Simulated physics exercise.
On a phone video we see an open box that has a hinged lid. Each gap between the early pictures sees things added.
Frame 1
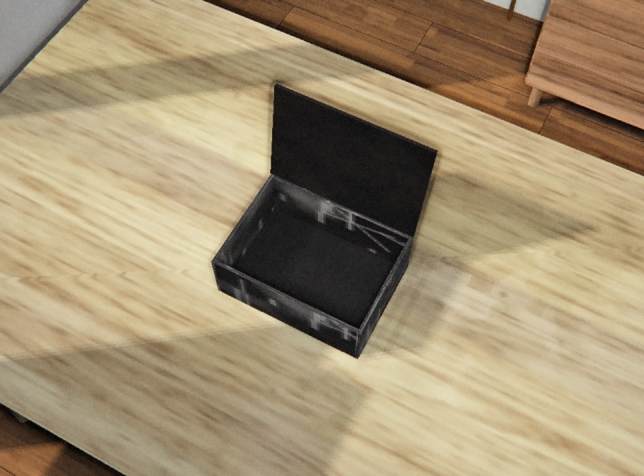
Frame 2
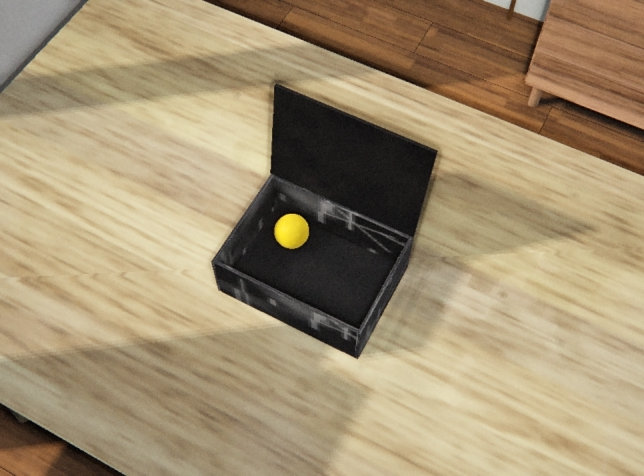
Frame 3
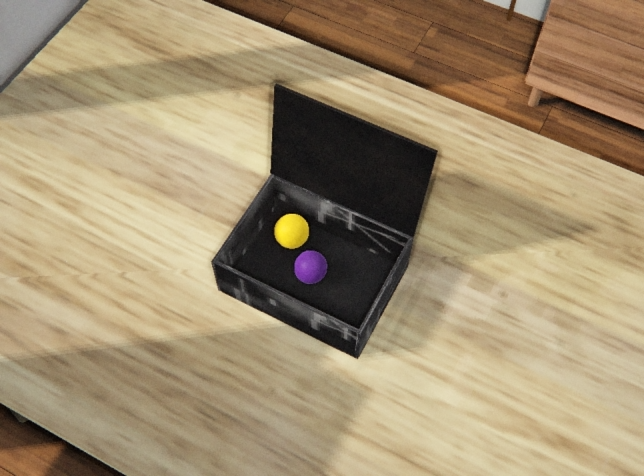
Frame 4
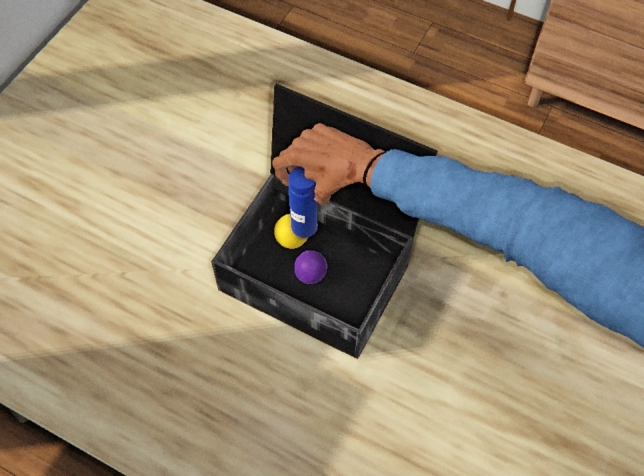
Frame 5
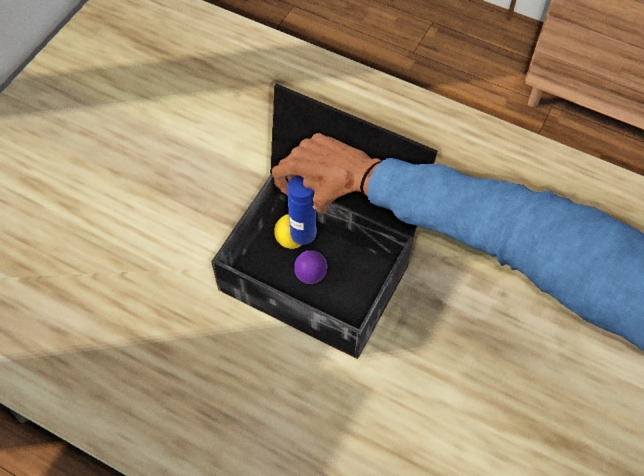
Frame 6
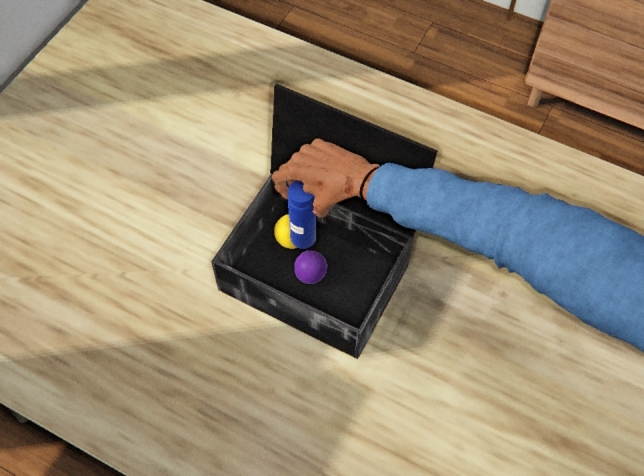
An open black box with its hinged lid raised sits on a pale wooden table, seen from above at an angle, with a brown wood floor beyond. A yellow ball appears inside toward the left, then a purple ball near the middle. A blue-sleeved arm then reaches in from the right and lowers a blue bottle slightly beside the yellow ball, still holding it, while the camera stays still.
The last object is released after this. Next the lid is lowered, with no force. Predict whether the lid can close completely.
Basically the lid makes it down.
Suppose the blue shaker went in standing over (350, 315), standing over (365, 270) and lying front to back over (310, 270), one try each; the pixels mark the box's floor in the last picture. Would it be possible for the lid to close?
Try 1: Lid not shut; try 2: Lid shut; try 3: Lid shut.
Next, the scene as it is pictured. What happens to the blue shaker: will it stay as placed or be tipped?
Simply put, the blue shaker gets tilted.
Then, 0.90 s on from there, lid starting down; blue shaker on its side near (346, 259); purple lemon shifted about its own width; yellow lemon shifted a little.
Then, 1.70 s on from there, lid 48° above the rim; blue shaker on its side near (345, 260); purple lemon shifted about its own width; yellow lemon shifted a little.
In the end, lid shut; toppled in the box, blue shaker; moved from the start, purple lemon; yellow lemon unmoved. At the end, from the last picture's camera, blue shaker near (345, 261).
